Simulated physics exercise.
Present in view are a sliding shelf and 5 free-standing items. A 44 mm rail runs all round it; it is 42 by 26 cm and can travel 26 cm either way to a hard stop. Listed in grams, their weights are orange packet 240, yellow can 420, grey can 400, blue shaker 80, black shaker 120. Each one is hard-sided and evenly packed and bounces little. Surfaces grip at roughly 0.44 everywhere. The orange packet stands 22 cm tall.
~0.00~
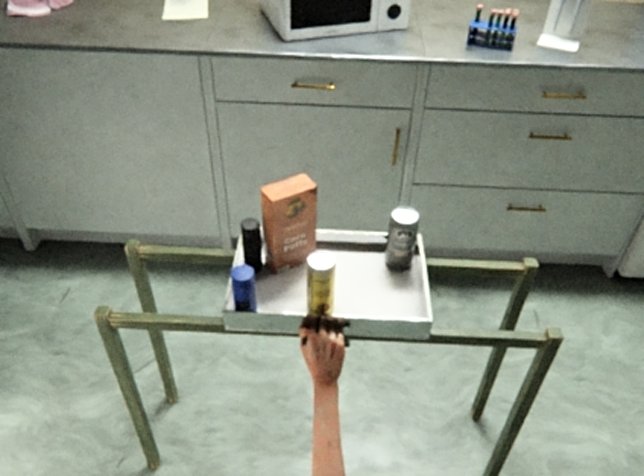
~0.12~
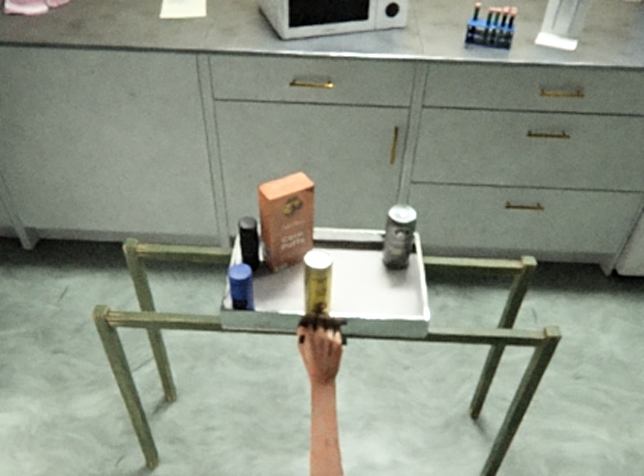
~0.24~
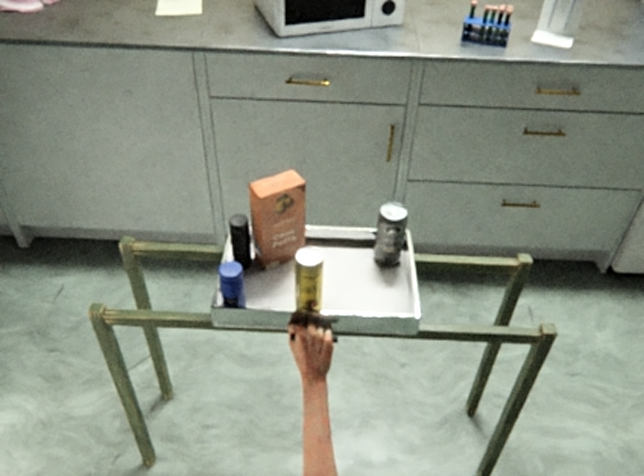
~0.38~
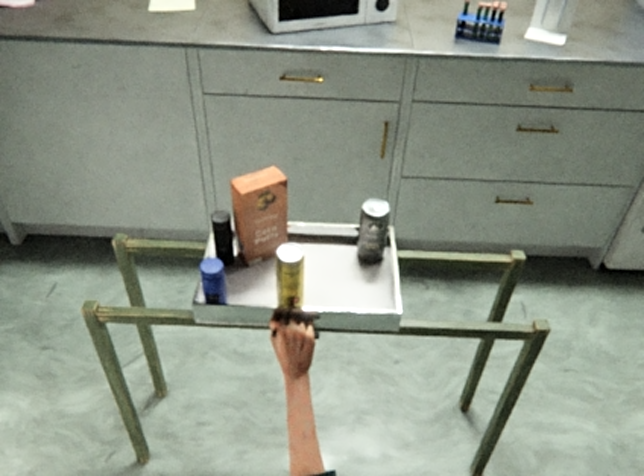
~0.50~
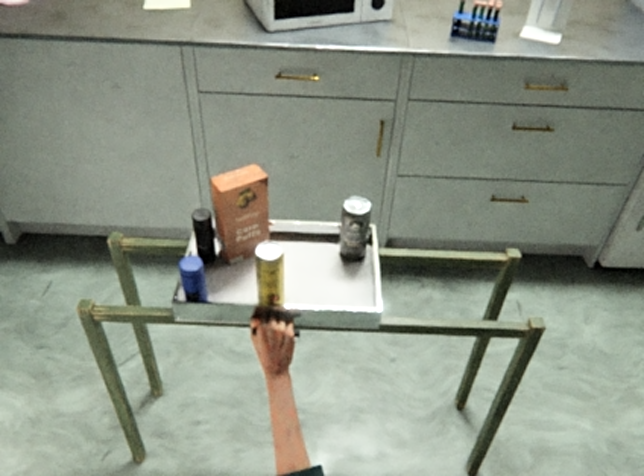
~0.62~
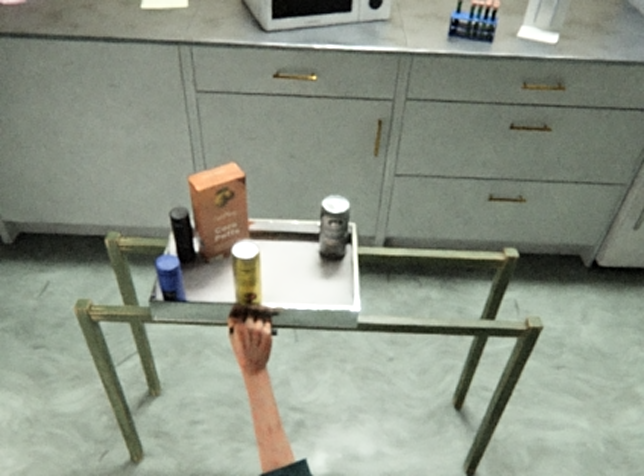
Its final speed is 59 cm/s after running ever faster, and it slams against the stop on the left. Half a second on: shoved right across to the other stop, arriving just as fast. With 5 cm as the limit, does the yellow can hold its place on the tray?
Watch - it gets carried off.
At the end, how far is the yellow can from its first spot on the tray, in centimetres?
It ends about 11 centimetres from where it started.
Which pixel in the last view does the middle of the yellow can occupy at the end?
Roughly (391, 275).
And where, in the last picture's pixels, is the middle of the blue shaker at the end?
End point: Approx. (394, 303).
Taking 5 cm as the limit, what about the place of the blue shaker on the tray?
Outcome for the blue shaker: Displaced.
Around 1.62 s, tray 25 cm left; yellow can at 38° to upright near (144, 272); grey can shifted 3 cm; orange packet shifted 2 cm.
Around 3.22 s, tray 26 cm right; yellow can on its side near (382, 274); blue shaker shifted 2 cm.
Finally (4.3 s), on their side or leaning hard on the tray, yellow can and blue shaker; the other 3 still in place (within 5 cm). In the last view, yellow can near (391, 275).
